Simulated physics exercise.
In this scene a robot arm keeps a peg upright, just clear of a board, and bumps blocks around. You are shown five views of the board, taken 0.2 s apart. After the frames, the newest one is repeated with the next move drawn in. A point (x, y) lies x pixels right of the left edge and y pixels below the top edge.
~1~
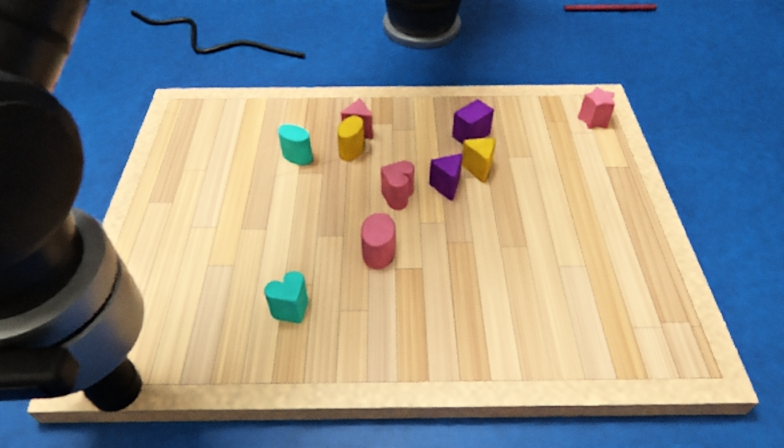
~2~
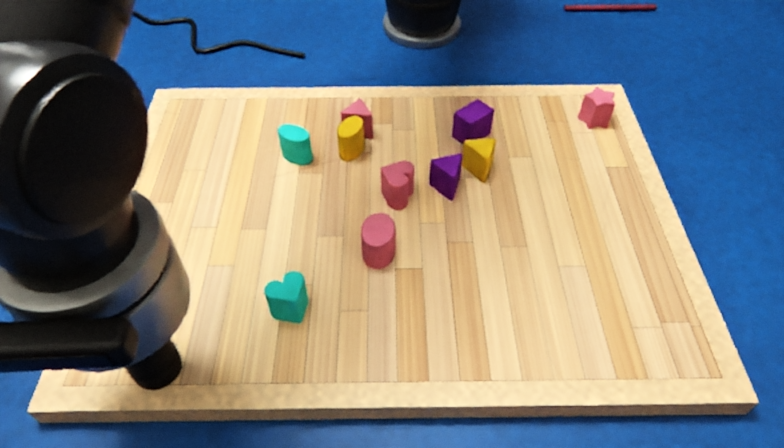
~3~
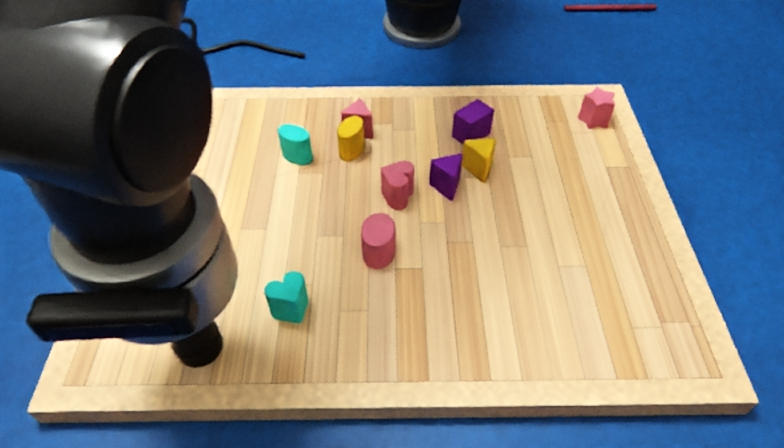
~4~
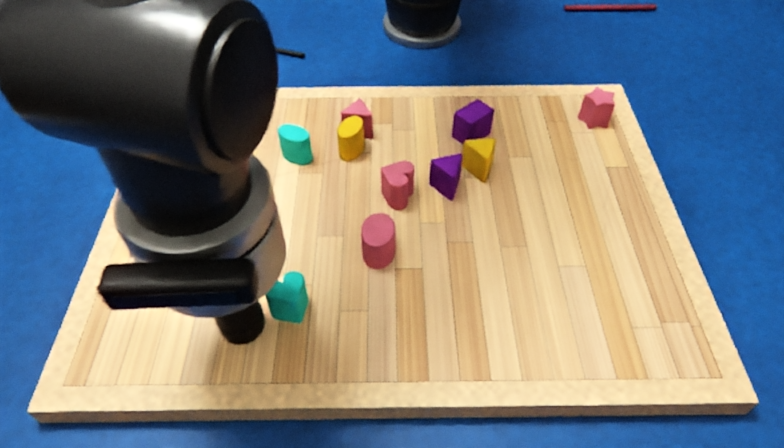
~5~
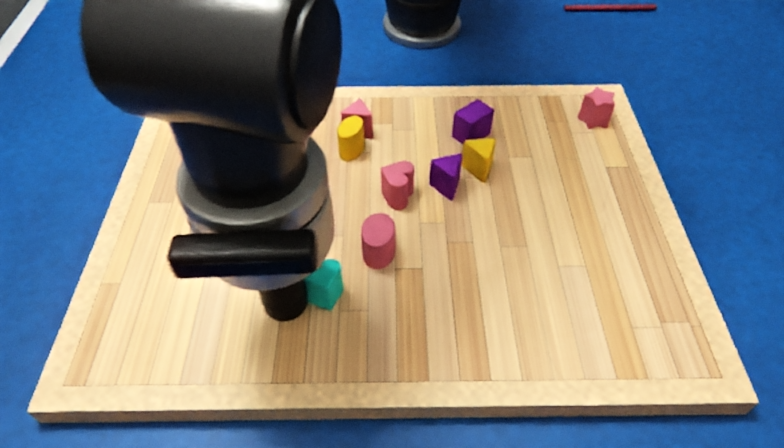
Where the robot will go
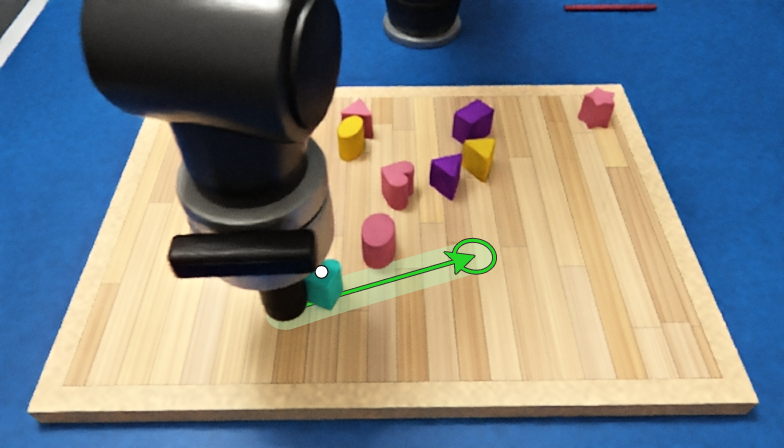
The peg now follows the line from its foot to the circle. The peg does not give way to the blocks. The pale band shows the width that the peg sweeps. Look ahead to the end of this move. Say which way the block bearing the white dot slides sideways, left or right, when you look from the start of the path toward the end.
Answer: Right.
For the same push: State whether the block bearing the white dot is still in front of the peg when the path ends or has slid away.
Ahead.
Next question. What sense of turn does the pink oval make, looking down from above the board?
Turns anticlockwise.
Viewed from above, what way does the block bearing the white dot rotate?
Twists clockwise.
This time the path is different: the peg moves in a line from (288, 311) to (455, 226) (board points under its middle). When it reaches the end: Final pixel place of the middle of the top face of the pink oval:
It ends at (426, 184).
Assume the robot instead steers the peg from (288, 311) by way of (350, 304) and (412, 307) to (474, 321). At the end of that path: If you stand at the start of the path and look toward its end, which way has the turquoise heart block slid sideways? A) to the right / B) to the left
(B)
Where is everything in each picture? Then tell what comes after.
The first picture shows peg's lower end (118, 390); turquoise heart block (286, 286); pink oval (378, 228); purple triangular piece (449, 163).
The second picture shows peg (159, 369); blocks still.
The third picture shows peg (200, 348); blocks still.
The fourth picture shows peg (243, 326); blocks still.
The fifth picture shows peg (286, 304); turquoise heart block (322, 272); pink oval (378, 228); purple triangular piece (449, 163).
Drawn move, in a line from (288, 311) to (474, 256); the dot is on the turquoise heart block.
What follows on the original path. One third of the way, peg (352, 284); turquoise heart block (388, 255), turned 15° clockwise.
Two thirds of the way, peg (417, 265); turquoise heart block (453, 244), turned 55° clockwise; pink oval (385, 222), turned 30° anticlockwise.
At the end, peg (476, 249); turquoise heart block (514, 231), turned 70° clockwise; pink oval (385, 222), turned 30° anticlockwise; purple triangular piece still.
